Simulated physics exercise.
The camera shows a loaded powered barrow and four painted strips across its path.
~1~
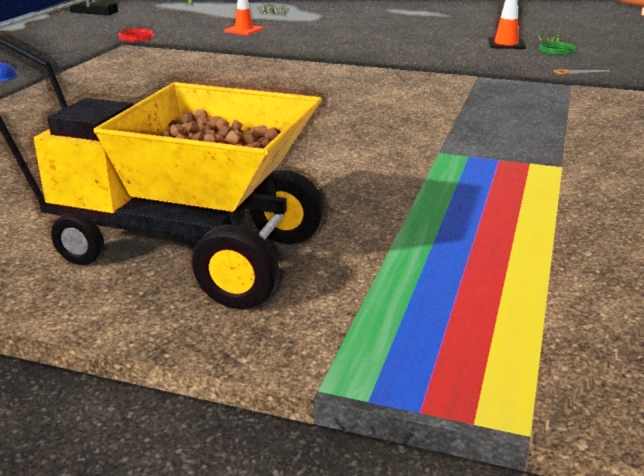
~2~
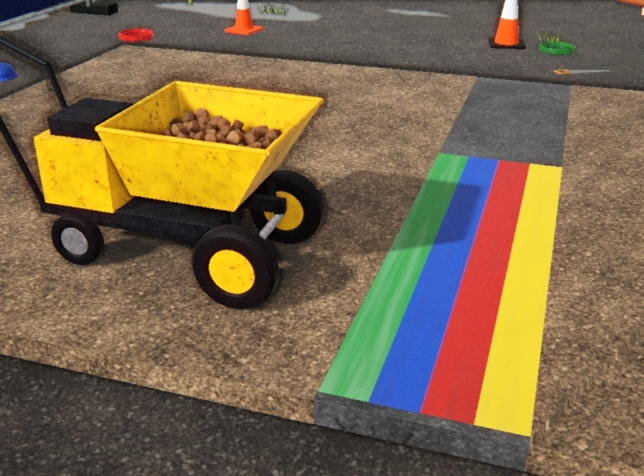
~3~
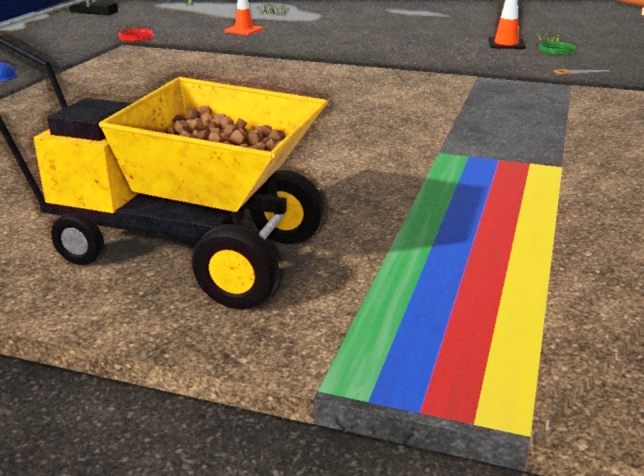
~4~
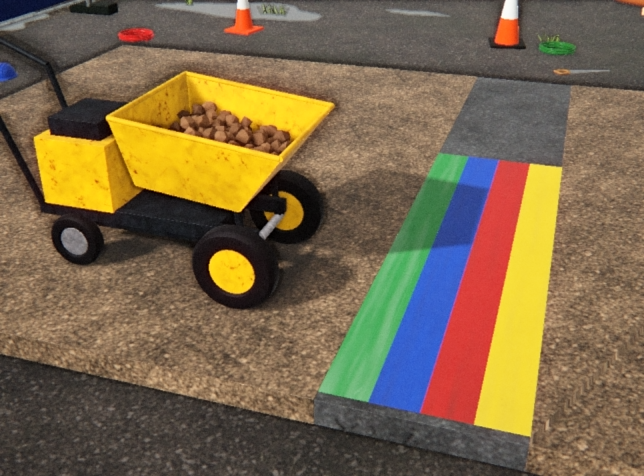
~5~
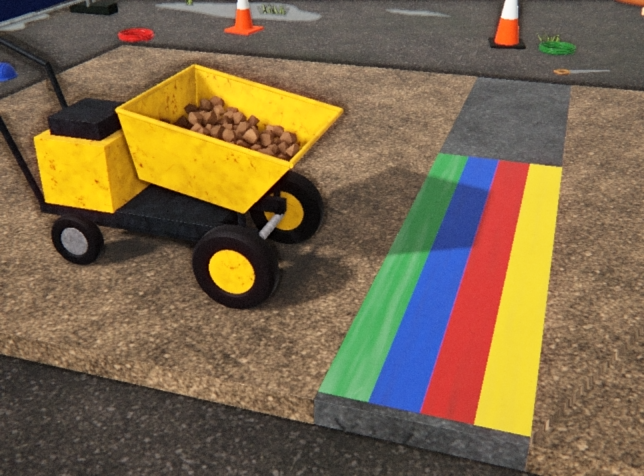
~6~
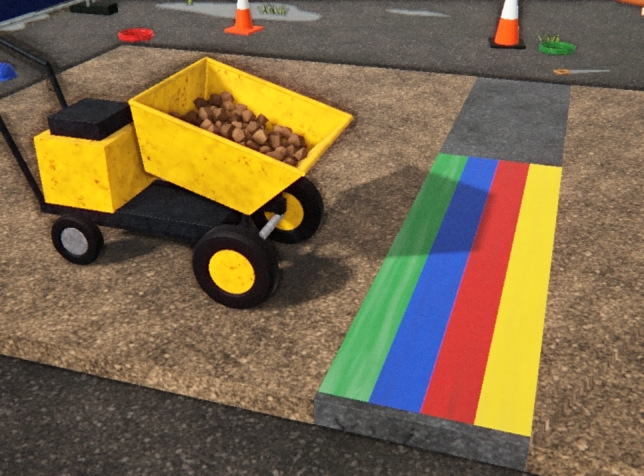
The yellow skip of a powered barrow, loaded with brown clay clods, starts level and gradually tilts forward to the right, its rear edge rising while the wheels stay still beside green, blue, red and yellow strips.
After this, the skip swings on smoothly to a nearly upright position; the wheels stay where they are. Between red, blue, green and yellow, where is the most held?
On blue.
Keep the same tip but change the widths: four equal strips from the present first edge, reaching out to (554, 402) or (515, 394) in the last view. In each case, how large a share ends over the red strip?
I get 10 % for the first one and 20 % for the second.
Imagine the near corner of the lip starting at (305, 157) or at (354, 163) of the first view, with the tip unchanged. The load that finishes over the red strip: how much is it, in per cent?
First some 30, then 30 per cent.
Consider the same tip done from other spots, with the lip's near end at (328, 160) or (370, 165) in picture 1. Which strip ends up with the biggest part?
First: That red strip. Next: The yellow strip.
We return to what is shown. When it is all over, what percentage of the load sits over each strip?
Per strip, roughly: Green 25, blue 35, red 20, yellow 5.
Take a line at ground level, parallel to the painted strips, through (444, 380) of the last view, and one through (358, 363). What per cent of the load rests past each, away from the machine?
In order: Near 20 %, then 80 %.
Soon, skip tipped steeply; all in the skip.
A while on, skip tipped right over; nearly all in the skip; a small part over the green strip; a small part over the blue strip.
Towards the end, skip tipped right over; about a third in the skip; a small part over the green strip; about a third over the blue strip; a small part over the red strip; a small part over the yellow strip; a stray few off the paint.
Finally, skip tipped right over; a small part in the skip; about a quarter over the green strip; about a third over the blue strip; about a quarter over the red strip; a small part over the yellow strip; a small part off the paint.
